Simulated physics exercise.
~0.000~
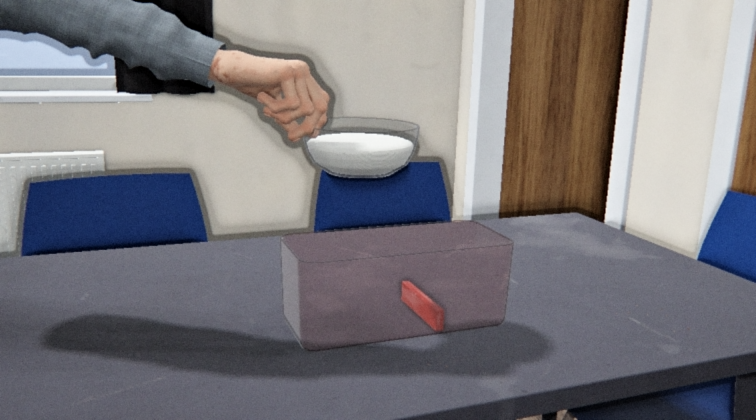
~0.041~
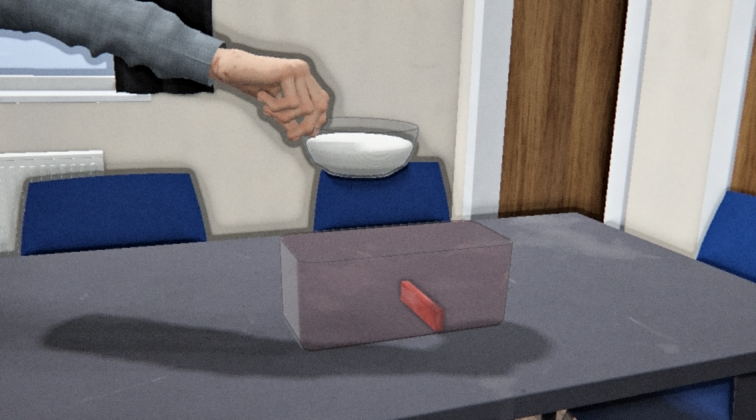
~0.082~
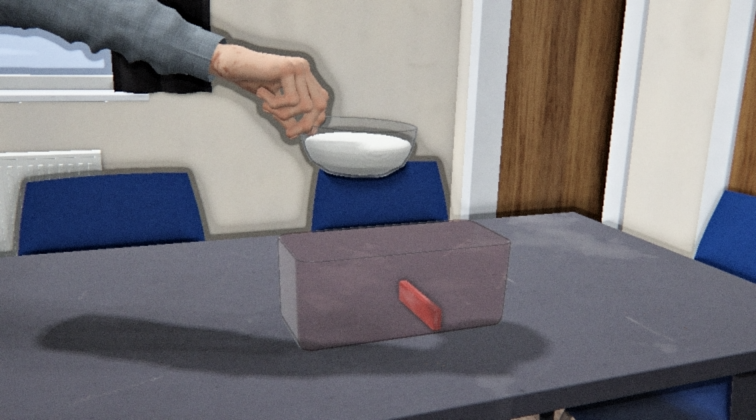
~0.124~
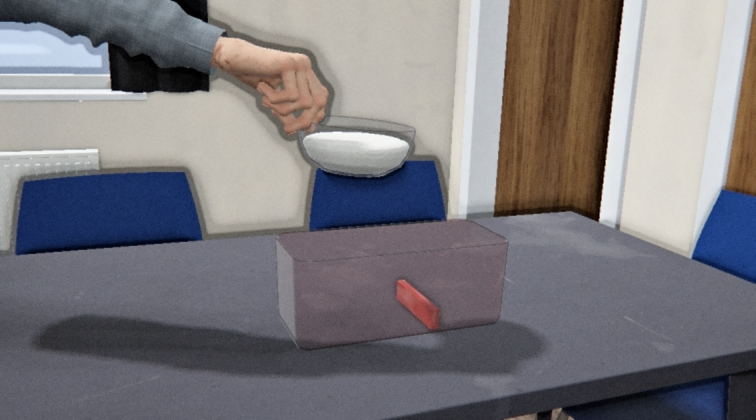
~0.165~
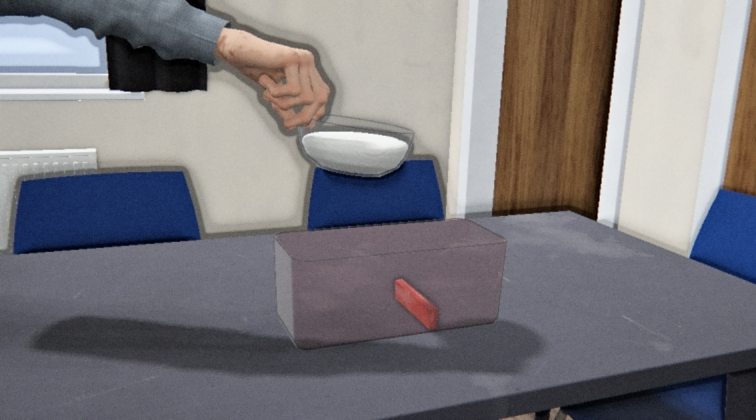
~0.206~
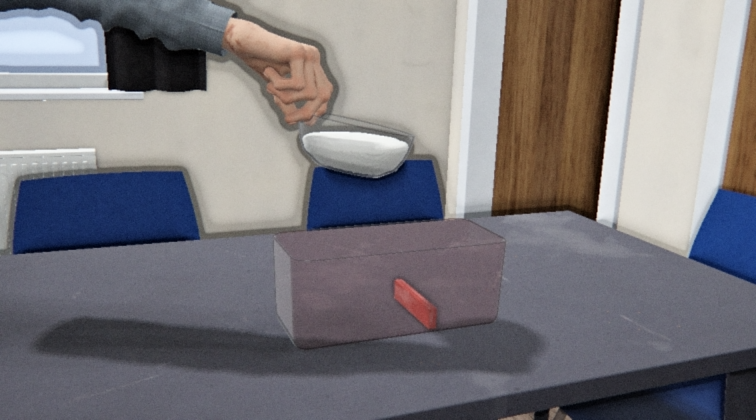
A hand holds a bowl of milk above a long basin and slowly leans it slightly right.
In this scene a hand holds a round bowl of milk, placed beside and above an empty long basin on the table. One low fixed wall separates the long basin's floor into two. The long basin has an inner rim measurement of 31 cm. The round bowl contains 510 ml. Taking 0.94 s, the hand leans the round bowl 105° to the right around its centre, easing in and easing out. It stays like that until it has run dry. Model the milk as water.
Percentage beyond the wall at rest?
65 per cent.
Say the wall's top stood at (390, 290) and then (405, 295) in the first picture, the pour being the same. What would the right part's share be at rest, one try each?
It comes to 95 per cent, and then 85 per cent.
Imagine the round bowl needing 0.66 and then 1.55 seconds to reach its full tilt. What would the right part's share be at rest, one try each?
Respectively about 55 and 70 percent.
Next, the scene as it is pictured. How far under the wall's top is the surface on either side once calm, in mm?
Left side: Around 24 mm. Right side: Around 6 mm.
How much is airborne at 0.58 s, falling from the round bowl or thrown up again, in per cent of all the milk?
Near 44 in a hundred.
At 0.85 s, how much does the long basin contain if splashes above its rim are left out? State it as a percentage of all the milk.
92 per cent, give or take a little.
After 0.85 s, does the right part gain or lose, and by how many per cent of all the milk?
It goes lower by about 2 %.
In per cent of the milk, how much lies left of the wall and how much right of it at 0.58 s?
1 left and 14 right, roughly.
After 0.58 s the tilt is 71° and 41 per cent is still to pour, 1 is left of the wall and 15 right of it.
After 0.85 s the tilt is 103° and 2 per cent is still to pour, 25 is left of the wall and 66 right of it.
After 1.13 s the tilt is 105° and 0 per cent is still to pour, 35 is left of the wall and 65 right of it.
After 1.44 s the tilt is 105° and 0 per cent is still to pour, 35 is left of the wall and 65 right of it.
In the end 35 per cent lies left of the wall, 65 right of it and 1 outside.
